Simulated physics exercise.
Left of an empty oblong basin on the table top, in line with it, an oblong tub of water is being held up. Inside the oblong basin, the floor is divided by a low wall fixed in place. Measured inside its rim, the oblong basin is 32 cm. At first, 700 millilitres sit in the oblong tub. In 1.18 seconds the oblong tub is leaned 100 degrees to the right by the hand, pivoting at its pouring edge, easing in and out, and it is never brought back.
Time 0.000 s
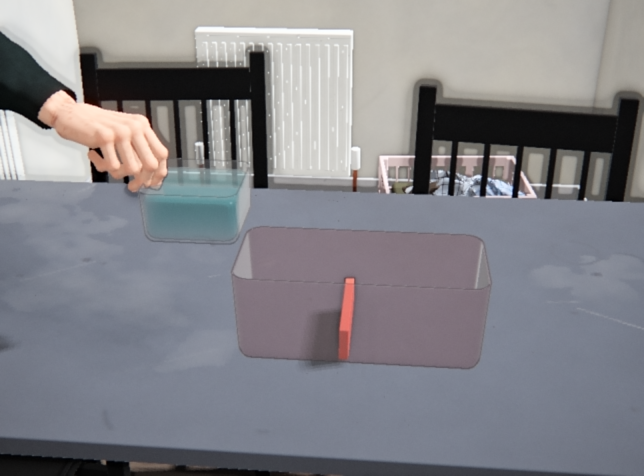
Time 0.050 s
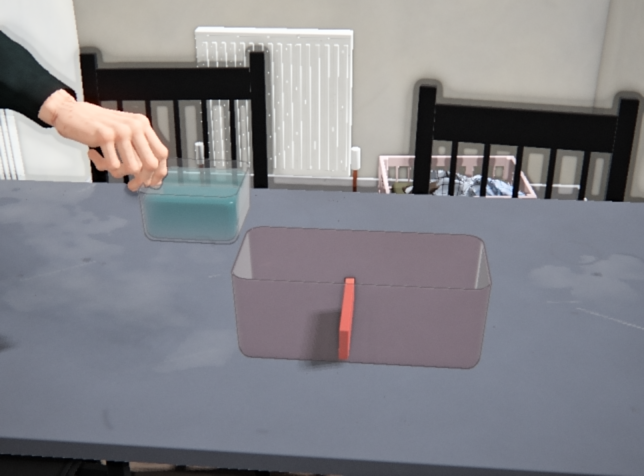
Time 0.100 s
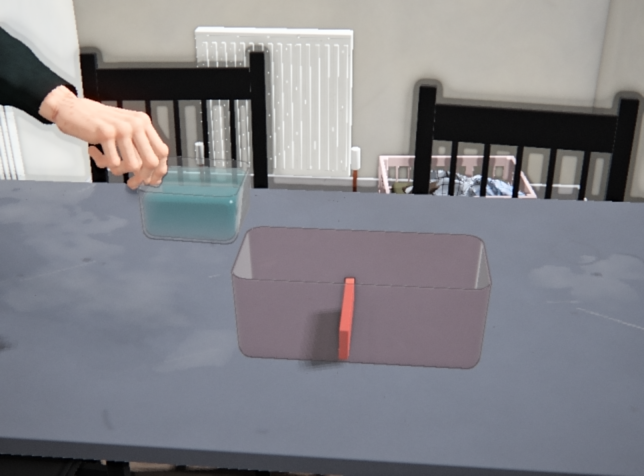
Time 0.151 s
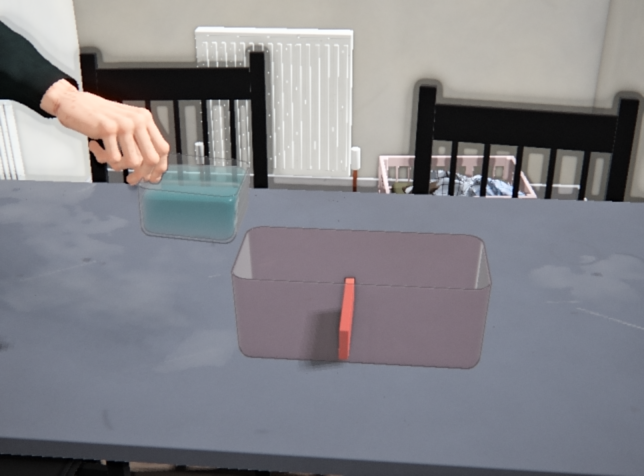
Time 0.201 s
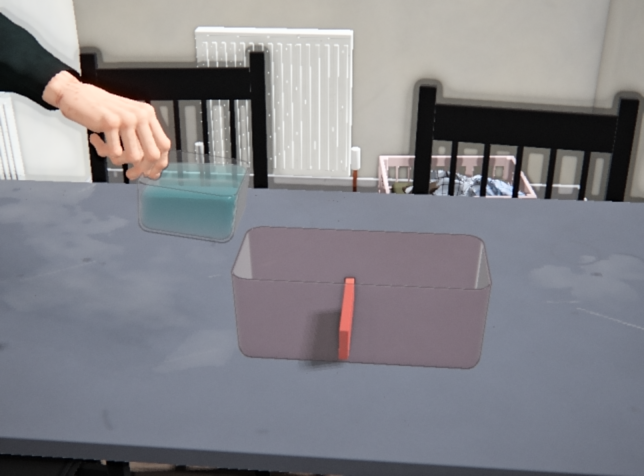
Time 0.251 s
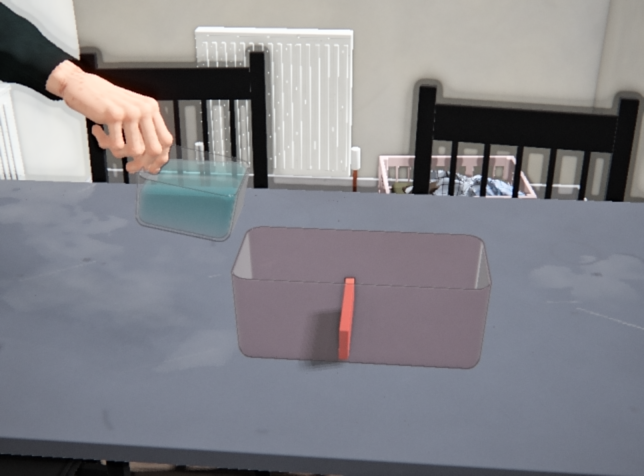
In a room with a white radiator and black chairs against a pale wall, a grey-blue table top is seen from slightly above by a still camera. A hand in a dark sleeve holds a clear tub of teal water at left, behind an empty, see-through mauve basin with an upright red divider inside. The hand slowly leans the tub slightly to the right.
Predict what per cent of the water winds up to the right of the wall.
Roughly 9 per cent is past the wall.
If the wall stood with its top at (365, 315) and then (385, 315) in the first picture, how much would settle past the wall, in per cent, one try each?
Respectively 20 and 20 %.
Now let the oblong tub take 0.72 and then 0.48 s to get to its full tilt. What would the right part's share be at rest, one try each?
20 then 25 %.
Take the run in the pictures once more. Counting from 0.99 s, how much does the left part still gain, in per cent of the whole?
It comes to some 14 per cent.
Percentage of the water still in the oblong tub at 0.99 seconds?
About 12 per cent.
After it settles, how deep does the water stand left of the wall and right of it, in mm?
Final reading - left some 36 mm, right some 2 mm.
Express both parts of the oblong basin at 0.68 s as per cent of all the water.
Left: Around 12. Right: Around 0.
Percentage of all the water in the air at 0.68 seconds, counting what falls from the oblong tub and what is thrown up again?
Estimate: Some 32 % of the total.
By 0.68 s the tilt is 62° and 56 per cent is still to pour, 13 is left of the wall and 0 right of it.
By 0.99 s the tilt is 94° and 12 per cent is still to pour, 74 is left of the wall and 2 right of it.
By 1.32 s the tilt is 100° and 1 per cent is still to pour, 91 is left of the wall and 4 right of it.
By 1.68 s the tilt is 100° and 0 per cent is still to pour, 89 is left of the wall and 9 right of it.
At rest 89 per cent lies left of the wall, 9 right of it and 1 outside.
